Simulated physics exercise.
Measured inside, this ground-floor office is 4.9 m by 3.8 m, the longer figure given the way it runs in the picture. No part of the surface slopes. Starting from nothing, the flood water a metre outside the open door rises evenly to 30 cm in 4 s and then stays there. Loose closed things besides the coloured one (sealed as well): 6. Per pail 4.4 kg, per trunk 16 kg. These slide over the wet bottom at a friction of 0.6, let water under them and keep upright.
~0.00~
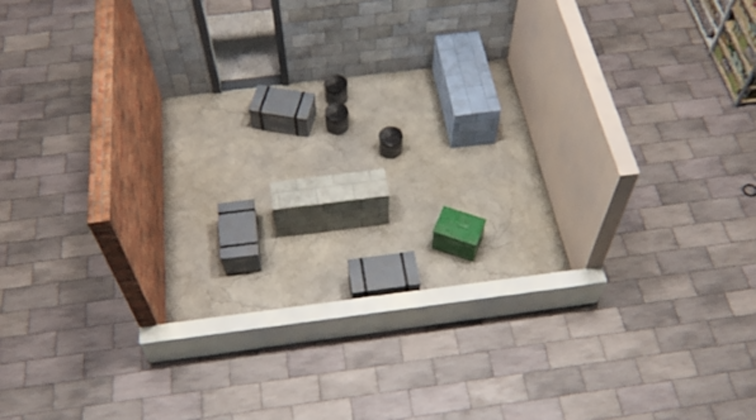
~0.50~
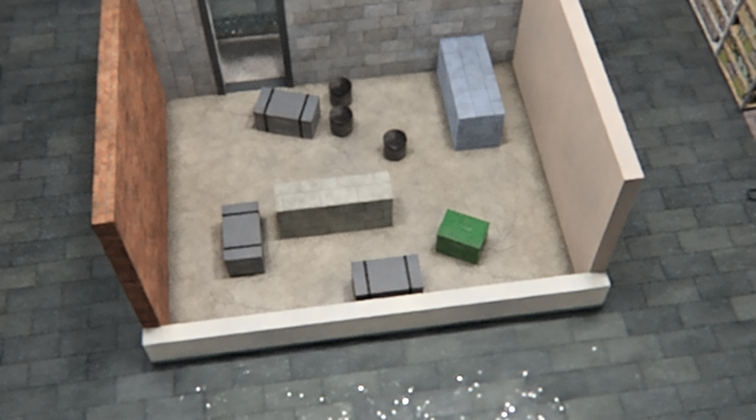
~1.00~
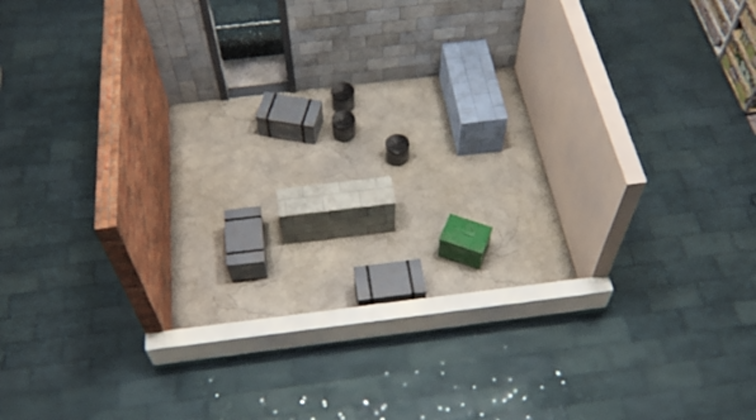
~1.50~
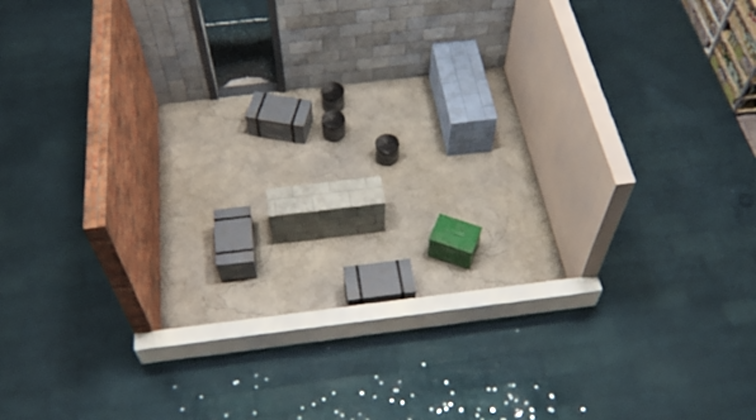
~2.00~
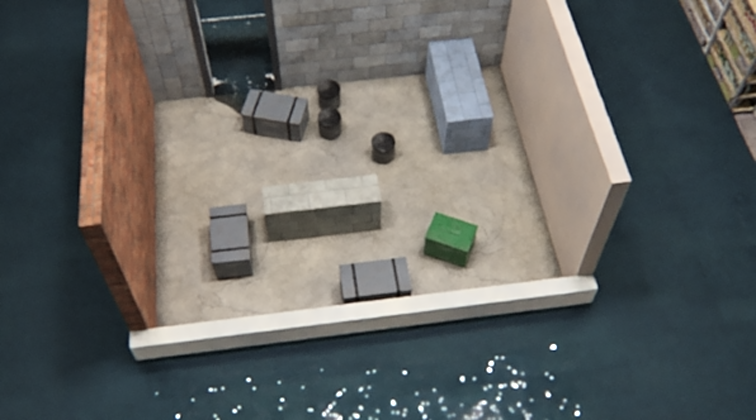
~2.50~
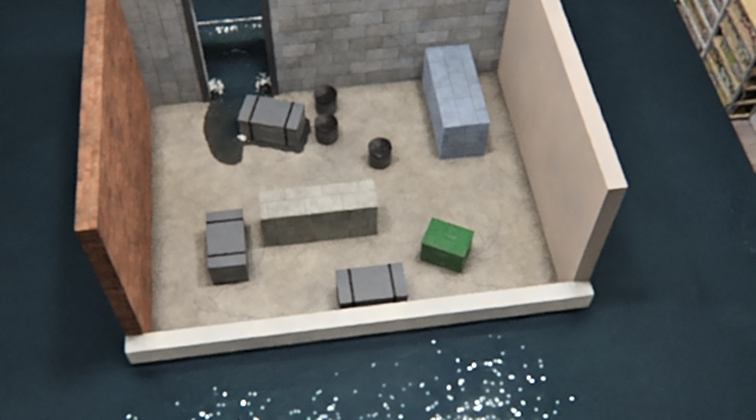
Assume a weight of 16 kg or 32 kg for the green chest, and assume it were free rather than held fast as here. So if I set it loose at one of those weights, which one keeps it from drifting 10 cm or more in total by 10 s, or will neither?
Just the heavier is sufficient.
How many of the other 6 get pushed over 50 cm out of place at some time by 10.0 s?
3.
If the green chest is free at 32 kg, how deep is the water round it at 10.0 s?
Depth: Approx. 9 cm.
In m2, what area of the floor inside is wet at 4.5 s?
Close to 8.0 m2, I'd say.
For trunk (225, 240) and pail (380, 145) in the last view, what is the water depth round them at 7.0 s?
Roughly 14 and 4 cm.
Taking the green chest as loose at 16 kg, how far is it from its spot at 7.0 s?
Shift: About 0 cm.
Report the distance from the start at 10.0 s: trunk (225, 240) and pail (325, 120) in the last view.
They sit 150 cm and 40 cm away, in the order given.
After 3.5 s the green chest would be 0 cm from its start with 16 kg and 0 cm from its start with 32 kg; 0 cm of water round it then.
After 4.5 s the green chest would be 0 cm from its start with 16 kg and 0 cm from its start with 32 kg; 0 cm of water round it then.
After 7.0 s the green chest would be 0 cm from its start with 16 kg and 0 cm from its start with 32 kg; 1 cm of water round it then.
After 10.0 s the green chest would be 53 cm from its start with 16 kg and 0 cm from its start with 32 kg; 9 cm of water round it then.
